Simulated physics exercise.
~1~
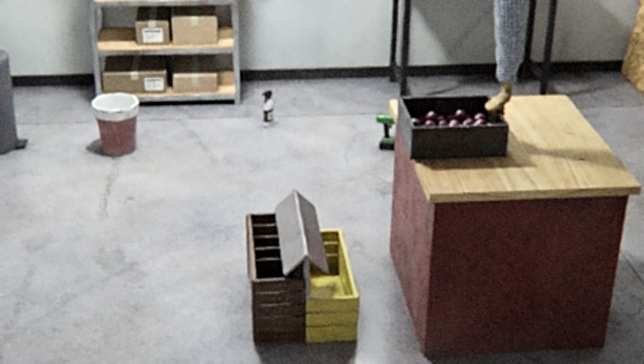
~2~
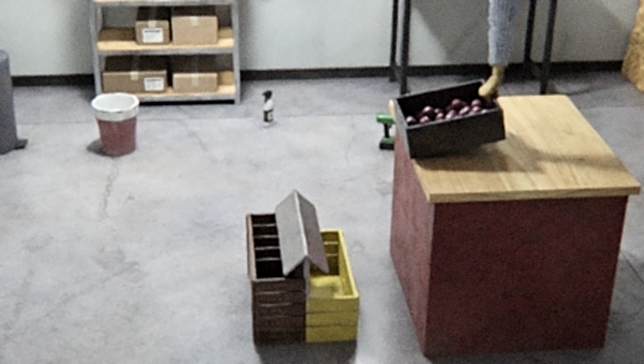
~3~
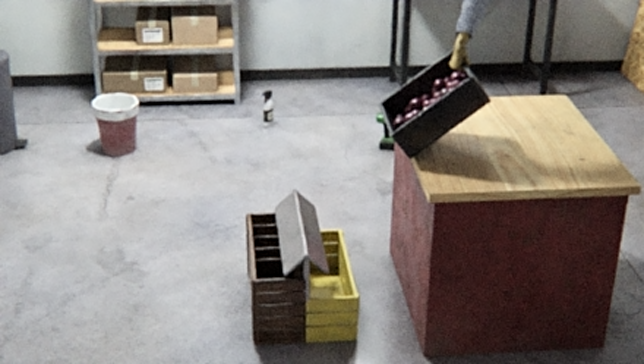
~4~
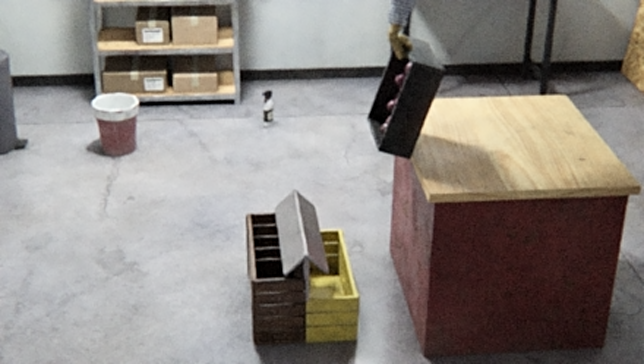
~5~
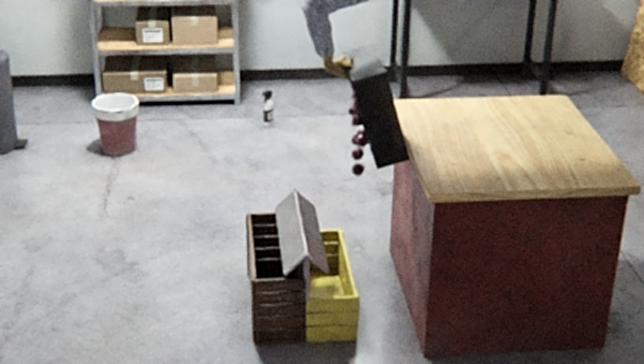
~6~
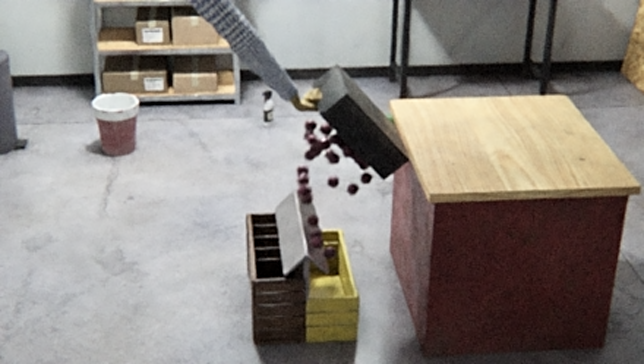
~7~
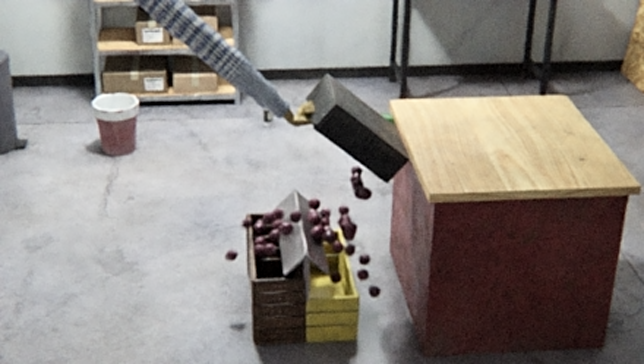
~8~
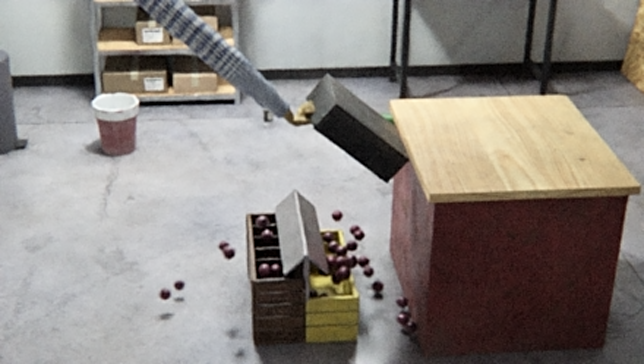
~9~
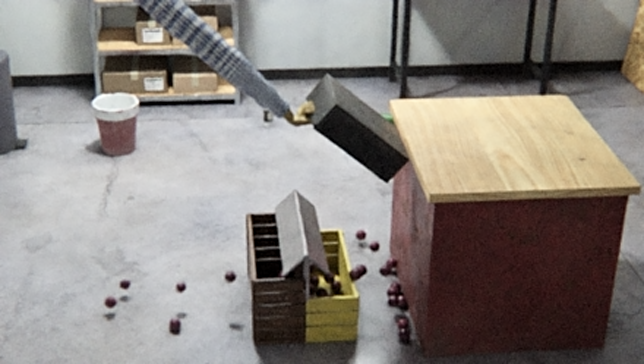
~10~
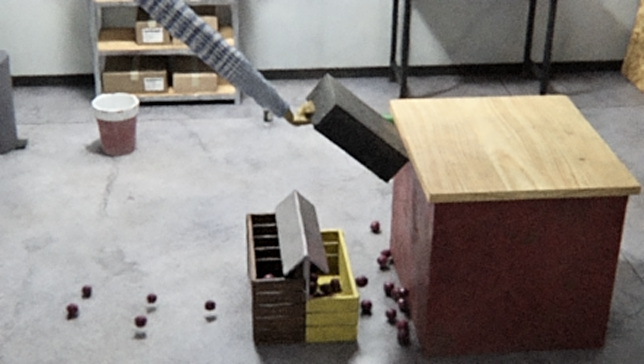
A black crate of dark red onions tipped off the bench edge, guided by a gloved hand, and poured them over a steel ridge between a yellow tote and a wooden box; some landed inside both, while others scattered across the floor either side.
